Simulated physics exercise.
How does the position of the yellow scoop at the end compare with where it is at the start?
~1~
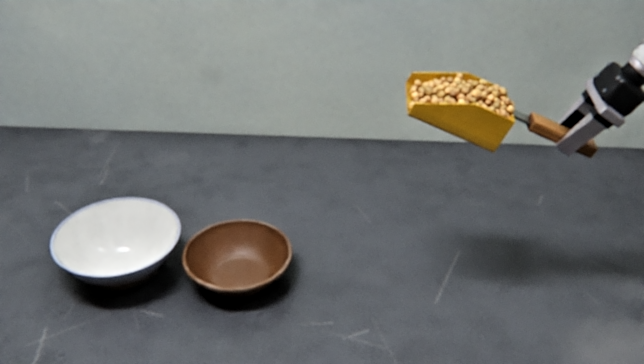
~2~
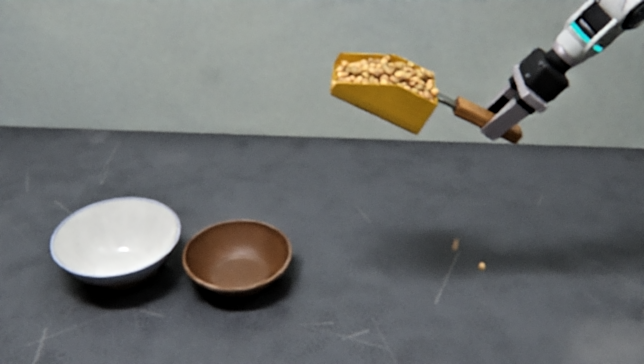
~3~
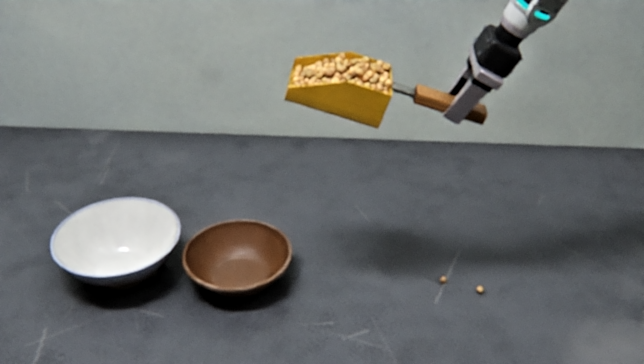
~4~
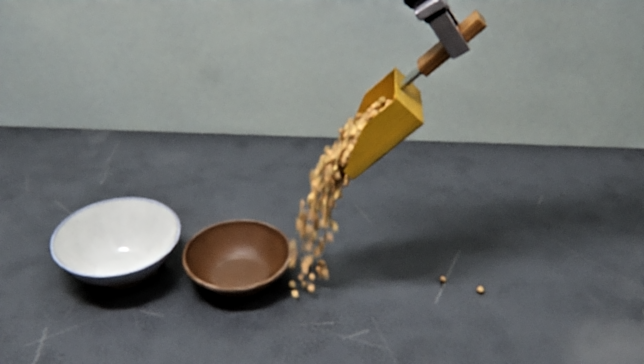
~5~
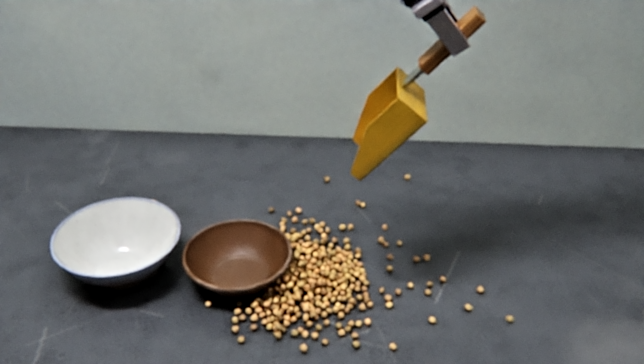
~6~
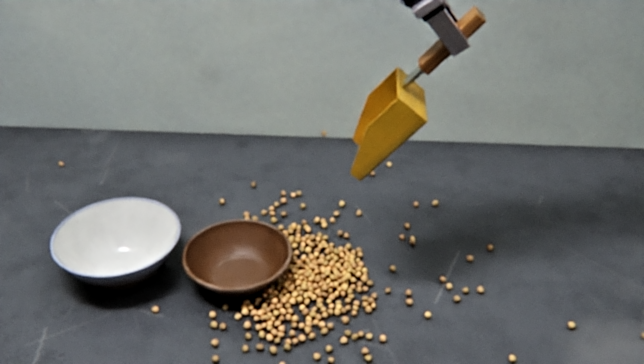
At the end the scoop is farther left than at the start, hanging above the table to the right of the brown bowl rather than farther over on the right side.
